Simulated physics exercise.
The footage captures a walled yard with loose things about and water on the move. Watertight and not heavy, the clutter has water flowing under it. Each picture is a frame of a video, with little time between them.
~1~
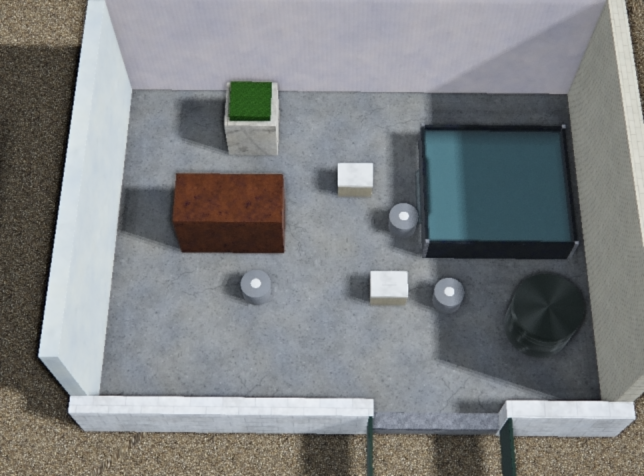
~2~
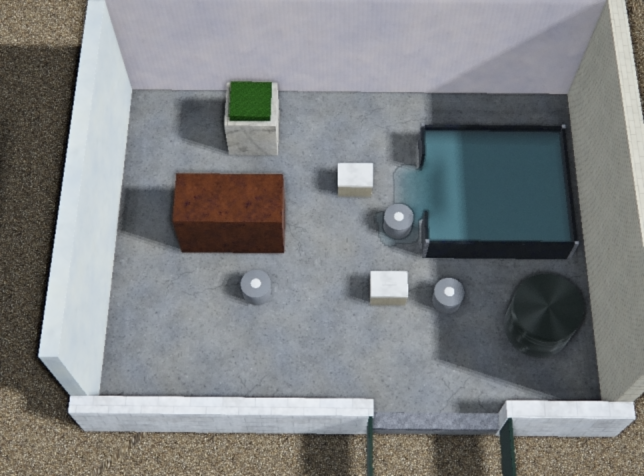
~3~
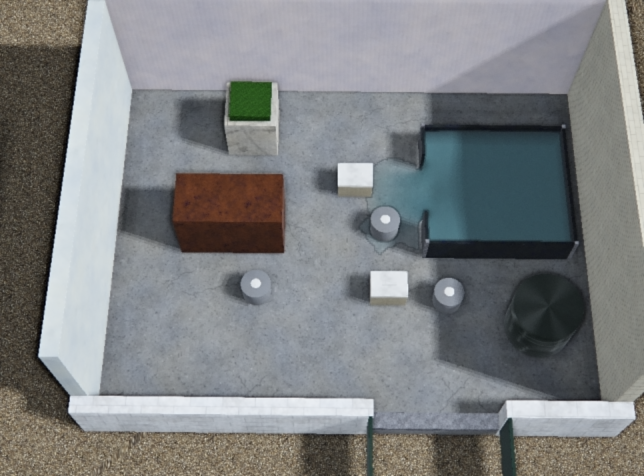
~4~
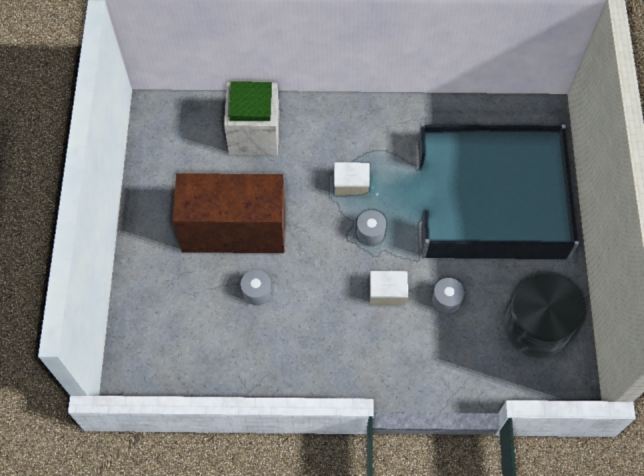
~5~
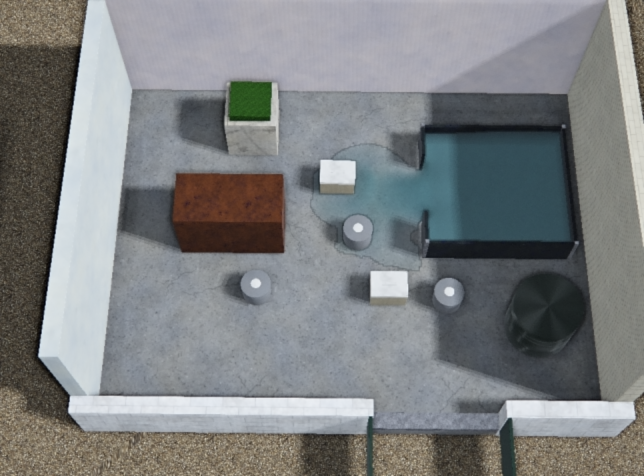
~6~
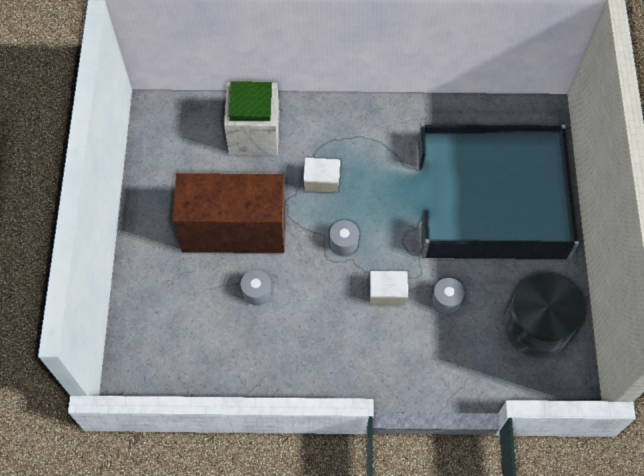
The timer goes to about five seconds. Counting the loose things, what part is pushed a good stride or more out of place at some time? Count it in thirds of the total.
Out of the total, one to two thirds.
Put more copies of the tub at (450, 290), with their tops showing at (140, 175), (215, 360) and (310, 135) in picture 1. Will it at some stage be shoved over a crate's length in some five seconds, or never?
Going by the order given: Travels that far, travels that far, travels that far.
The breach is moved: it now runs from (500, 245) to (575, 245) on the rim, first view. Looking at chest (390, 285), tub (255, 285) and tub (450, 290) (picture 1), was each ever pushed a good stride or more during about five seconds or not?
Got that far, never got that far, got that far.
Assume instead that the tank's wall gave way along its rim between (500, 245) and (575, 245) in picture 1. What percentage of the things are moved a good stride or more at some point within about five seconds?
Result: Close to 40 %.
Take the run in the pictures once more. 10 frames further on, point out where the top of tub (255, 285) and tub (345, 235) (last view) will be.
Around (211, 306) and (250, 332).
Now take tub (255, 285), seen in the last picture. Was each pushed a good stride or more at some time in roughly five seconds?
Verdict on that one: Displaced that much.
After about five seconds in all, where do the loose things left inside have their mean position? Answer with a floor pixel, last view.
That averages to about (249, 286) on the floor.
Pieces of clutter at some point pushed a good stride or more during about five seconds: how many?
The total here is 3.
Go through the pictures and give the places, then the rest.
The first picture shows a tub at (404, 216), on the bottom; a chest at (355, 174), on the bottom; 0 of 5 have shifted.
The second picture shows a tub at (399, 217) rests on the ground, close to its start; a chest at (355, 174) rests on the ground; 1 of 5 have shifted.
The third picture shows a tub at (385, 219) rests on the ground, close to its start; a chest at (355, 174), on the bottom; 1 of 5 have shifted.
The fourth picture shows a tub at (372, 223) rests on the ground, a stride from its start; a chest at (352, 174) rests on the ground, close to its start; 2 of 5 have shifted.
The fifth picture shows a tub at (358, 228) rests on the ground, a stride from its start; a chest at (338, 171) rests on the ground, close to its start; 2 of 5 have shifted.
The sixth picture shows a tub at (345, 233) rests on the ground, a stride from its start; a chest at (322, 170), on the bottom, a stride from its start; 2 of 5 have shifted.
A moment on, 2 of 5 are well off their spots; 0 afloat.
Next, 3 of 5 are well off their spots; 1 afloat.
Later, 3 of 5 are well off their spots; 2 afloat.
In the end, 3 of 5 are well off their spots, and 3 have been at some point; 3 afloat.
